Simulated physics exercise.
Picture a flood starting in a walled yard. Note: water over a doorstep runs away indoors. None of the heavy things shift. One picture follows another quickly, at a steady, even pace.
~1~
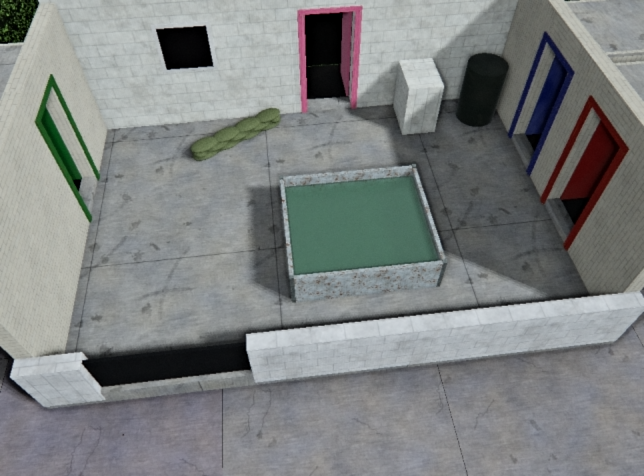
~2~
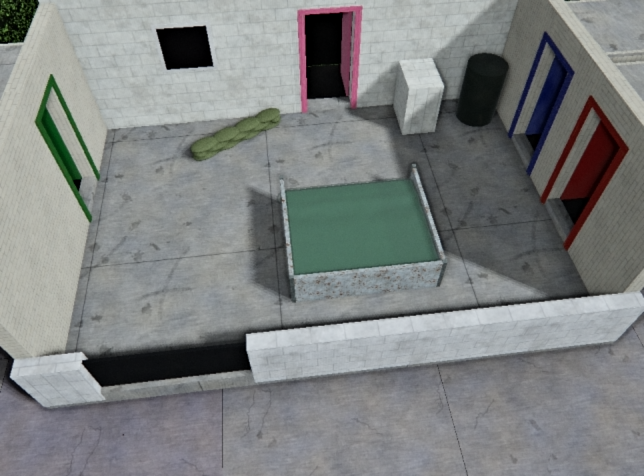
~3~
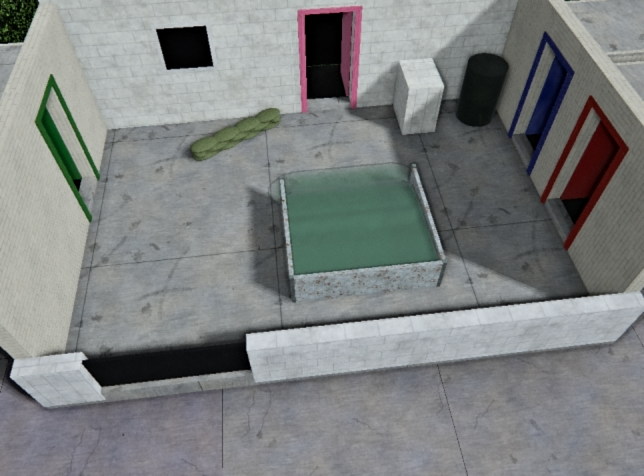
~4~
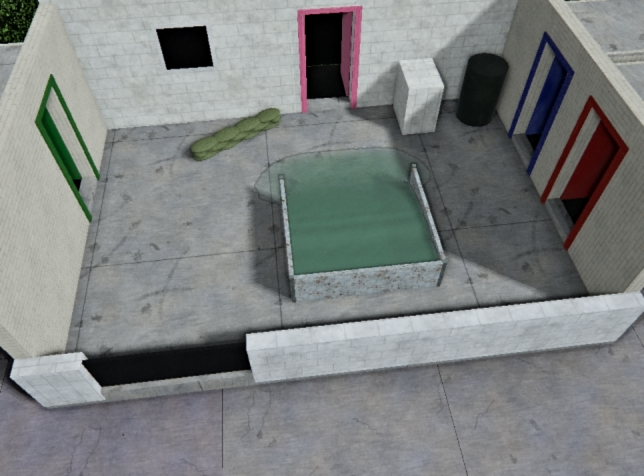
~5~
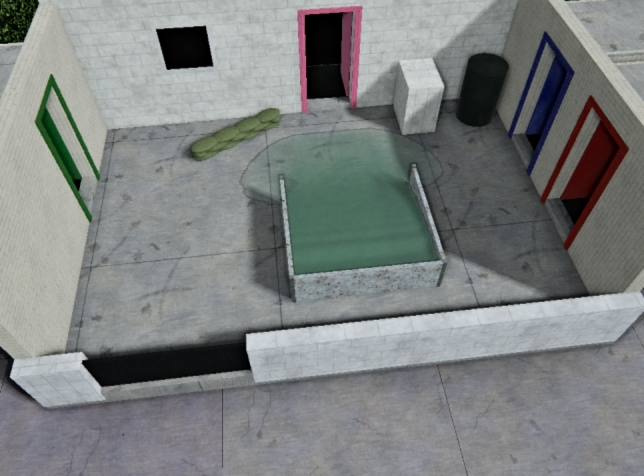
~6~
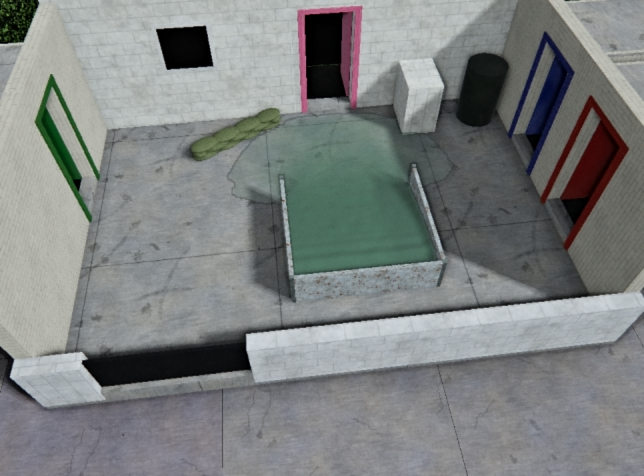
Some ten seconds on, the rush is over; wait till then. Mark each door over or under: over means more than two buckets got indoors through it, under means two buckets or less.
Blue door - under, red door - under, pink door - over, green door - under.
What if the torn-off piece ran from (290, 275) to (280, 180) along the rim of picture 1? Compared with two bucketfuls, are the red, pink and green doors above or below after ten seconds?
My reading: Red lets less in; pink takes less; green takes more.
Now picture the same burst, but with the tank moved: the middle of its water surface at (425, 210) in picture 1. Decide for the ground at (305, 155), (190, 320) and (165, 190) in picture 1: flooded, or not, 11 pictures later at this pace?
Points in order: Inundated; not reached; not reached.
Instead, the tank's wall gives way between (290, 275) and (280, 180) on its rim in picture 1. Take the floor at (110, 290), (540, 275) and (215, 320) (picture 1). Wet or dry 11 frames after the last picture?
Going in your order, I'd say drenched, then still bare, then drenched.
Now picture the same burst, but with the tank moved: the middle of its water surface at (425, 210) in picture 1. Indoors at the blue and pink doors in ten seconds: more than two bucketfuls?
The blue door overshoots the limit, while the pink door overshoots the limit.
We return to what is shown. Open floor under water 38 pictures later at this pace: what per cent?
Roughly 75 per cent.
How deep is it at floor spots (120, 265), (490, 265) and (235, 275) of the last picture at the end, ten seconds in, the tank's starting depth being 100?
Respectively near 14, 8 and 6 per cent.
A moment on, water covers 25 % of the floor; the blue door not reached, the red door not reached, the pink door over two buckets in, the green door not reached.
Next, water covers 30 % of the floor; the blue door not reached, the red door not reached, the pink door far over two buckets in, the green door not reached.
Then, water covers 45 % of the floor; the blue door wet at the sill, nothing in, the red door not reached, the pink door far over two buckets in, the green door wet at the sill, nothing in.
Later, water covers 75 % of the floor; the blue door wet at the sill, nothing in, the red door wet at the sill, nothing in, the pink door far over two buckets in, the green door wet at the sill, nothing in.
In the end, water covers 95 % of the floor; the blue door wet at the sill, nothing in, the red door wet at the sill, nothing in, the pink door far over two buckets in, the green door wet at the sill, nothing in.
